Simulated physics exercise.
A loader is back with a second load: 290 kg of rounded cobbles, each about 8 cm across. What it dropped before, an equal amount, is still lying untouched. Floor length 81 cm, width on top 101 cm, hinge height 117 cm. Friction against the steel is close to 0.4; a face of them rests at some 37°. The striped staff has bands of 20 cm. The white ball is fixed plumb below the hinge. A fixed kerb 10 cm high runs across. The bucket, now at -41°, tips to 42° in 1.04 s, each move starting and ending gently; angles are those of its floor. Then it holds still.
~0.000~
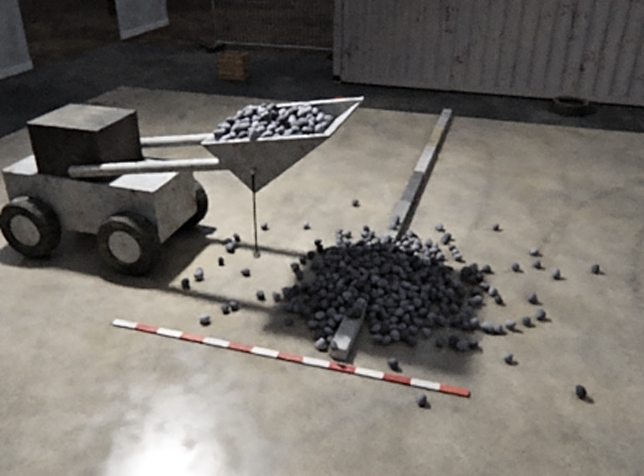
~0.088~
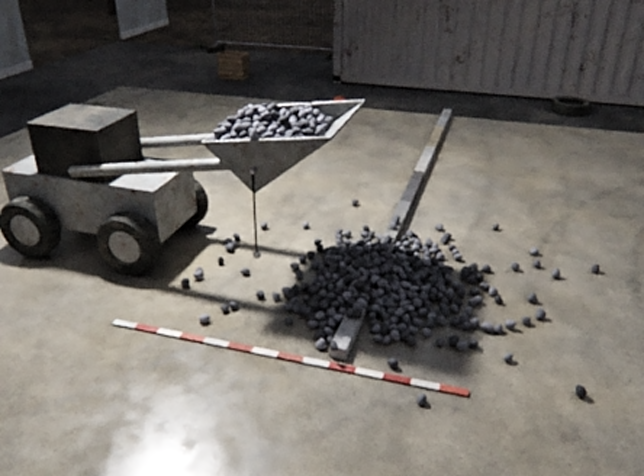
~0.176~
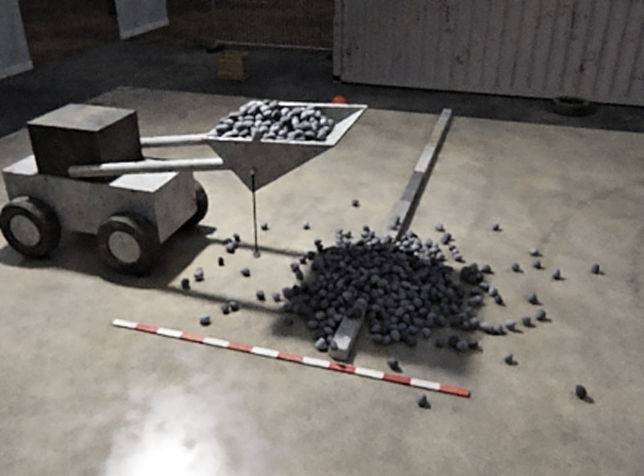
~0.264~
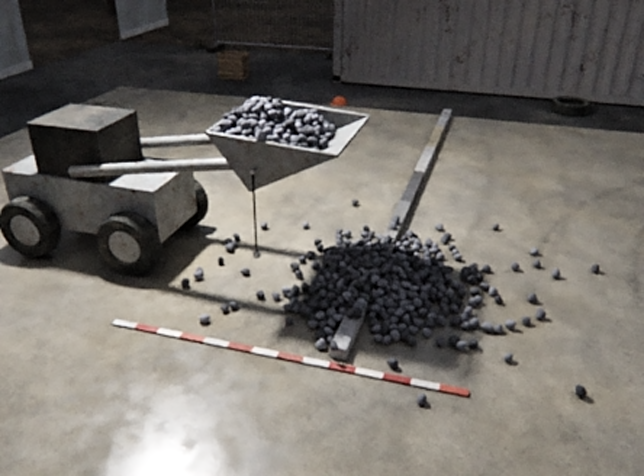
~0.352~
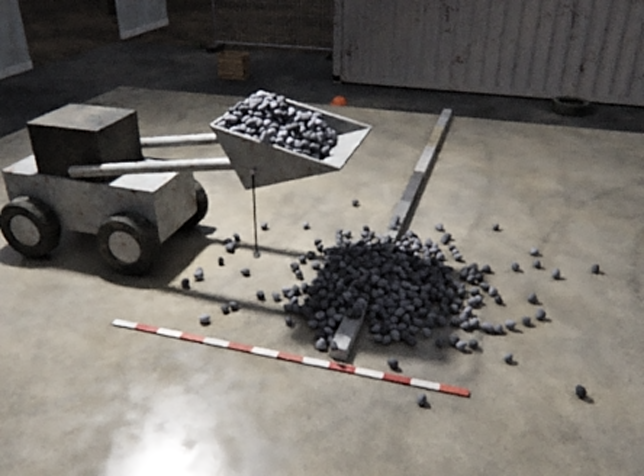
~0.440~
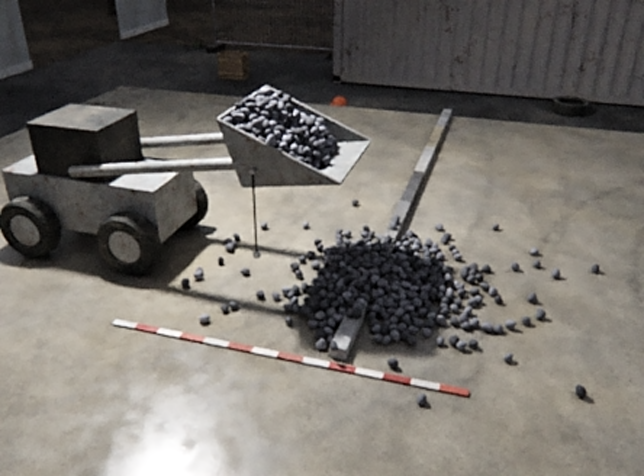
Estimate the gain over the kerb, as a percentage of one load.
Close to 45 parts in a hundred.
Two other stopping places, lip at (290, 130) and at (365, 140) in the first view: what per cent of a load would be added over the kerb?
About 10 and 90 per cent.
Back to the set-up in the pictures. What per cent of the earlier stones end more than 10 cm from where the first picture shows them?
Roughly 15 per cent of them.
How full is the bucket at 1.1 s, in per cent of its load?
Roughly 55 per cent is still inside.
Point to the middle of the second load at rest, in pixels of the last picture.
Around (369, 266).
After 0.8 s the floor is at 29°; in per cent of one load, 100 in the bucket, 51 on this side of the kerb, 51 over the kerb; the foremost stones are at (550, 294).
After 1.1 s the floor is at 42°; in per cent of one load, 54 in the bucket, 97 on this side of the kerb, 51 over the kerb; the foremost stones are at (550, 294).
After 1.5 s the floor is at 42°; in per cent of one load, 6 in the bucket, 119 on this side of the kerb, 77 over the kerb; the foremost stones are at (550, 294).
After 3.9 s the floor is at 42°; in per cent of one load, 0 in the bucket, 106 on this side of the kerb, 95 over the kerb; the foremost stones are at (553, 290). Net gain over the kerb, 45.
